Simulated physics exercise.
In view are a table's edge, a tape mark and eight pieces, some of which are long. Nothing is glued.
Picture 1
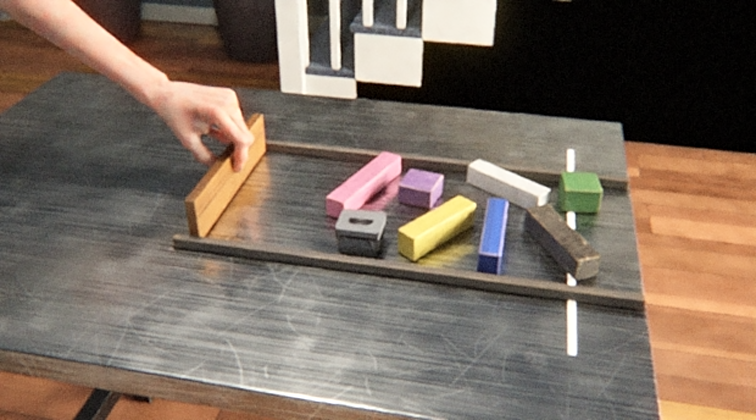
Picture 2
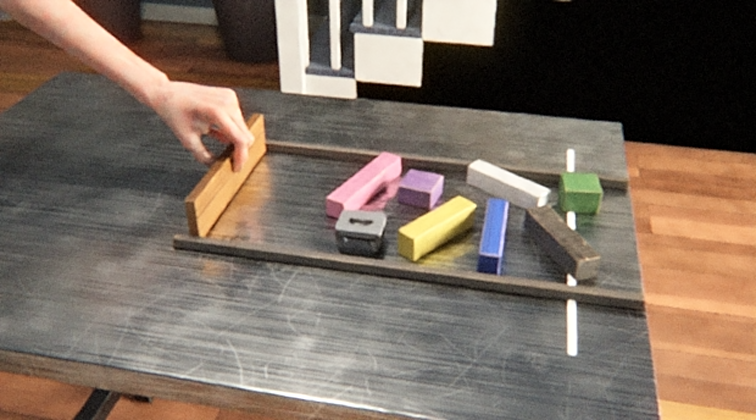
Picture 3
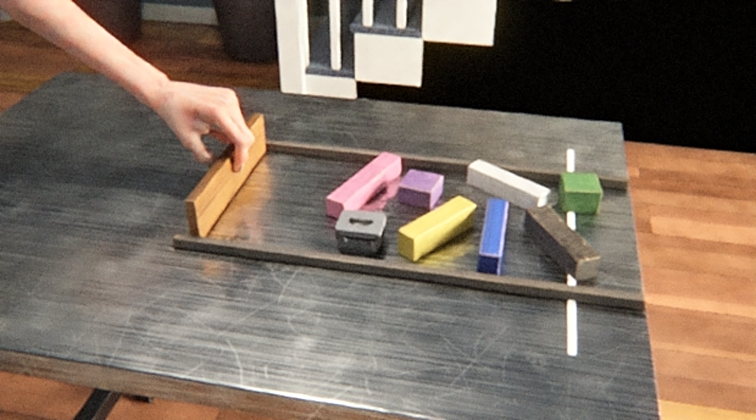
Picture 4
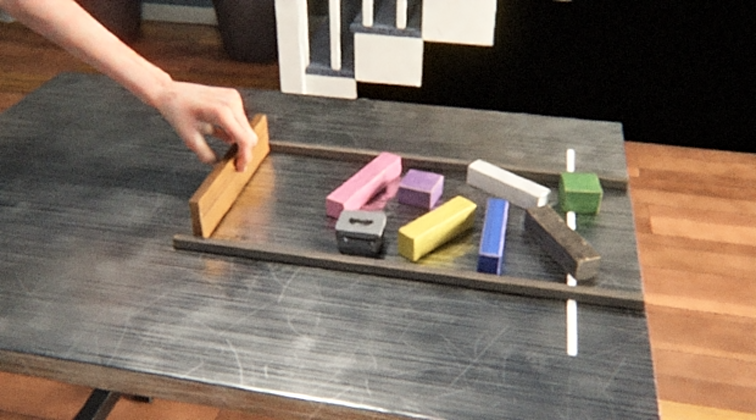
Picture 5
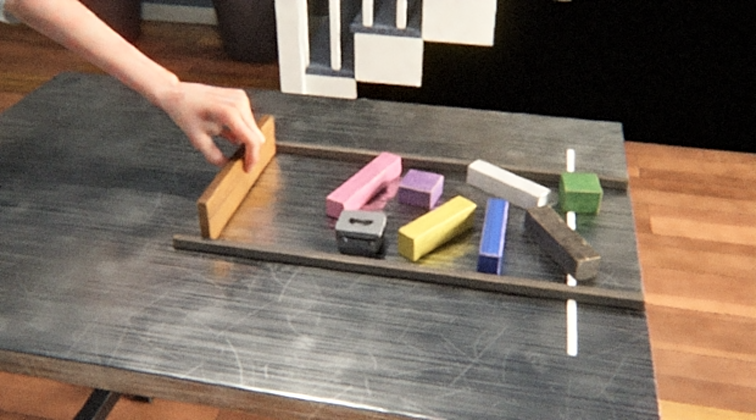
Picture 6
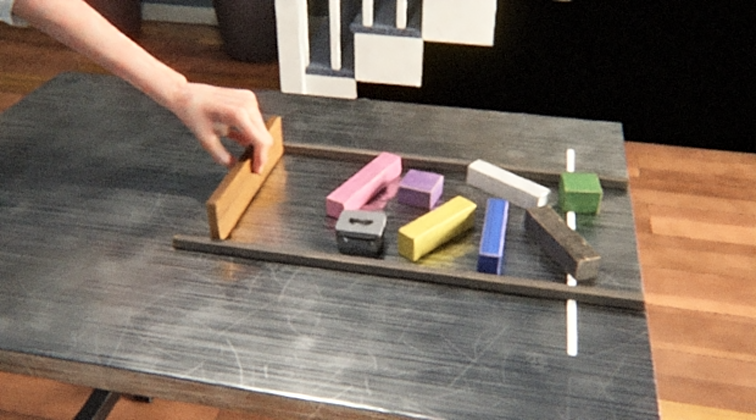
A hand slides a wooden board slightly right toward colored blocks lying still on a table.
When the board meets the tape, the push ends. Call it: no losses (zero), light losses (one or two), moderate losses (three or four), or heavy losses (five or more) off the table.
Moderate losses.
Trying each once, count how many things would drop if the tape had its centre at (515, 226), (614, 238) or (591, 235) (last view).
Respectively, 0, 6 and 5.
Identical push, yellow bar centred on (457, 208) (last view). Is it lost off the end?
So the yellow bar keeps its spot.
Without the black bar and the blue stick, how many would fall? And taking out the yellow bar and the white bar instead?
1, then 2.
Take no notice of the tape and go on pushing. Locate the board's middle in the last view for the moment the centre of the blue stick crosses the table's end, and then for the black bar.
Near (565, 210) in the first case, near (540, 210) in the other.
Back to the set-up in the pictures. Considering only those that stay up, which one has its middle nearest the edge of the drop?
It's the yellow bar that ends up nearest.
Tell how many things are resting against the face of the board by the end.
2 end up touching it.
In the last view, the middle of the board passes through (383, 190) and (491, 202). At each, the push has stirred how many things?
At the first spot the count is 4, and at the second it is 8.
A little later, none off yet; green block at rest near (580, 192); black bar at rest near (560, 241); white bar at rest near (507, 186).
When it is over, the number that fall off is three or four; down, blue stick, white bar, black bar and green block.
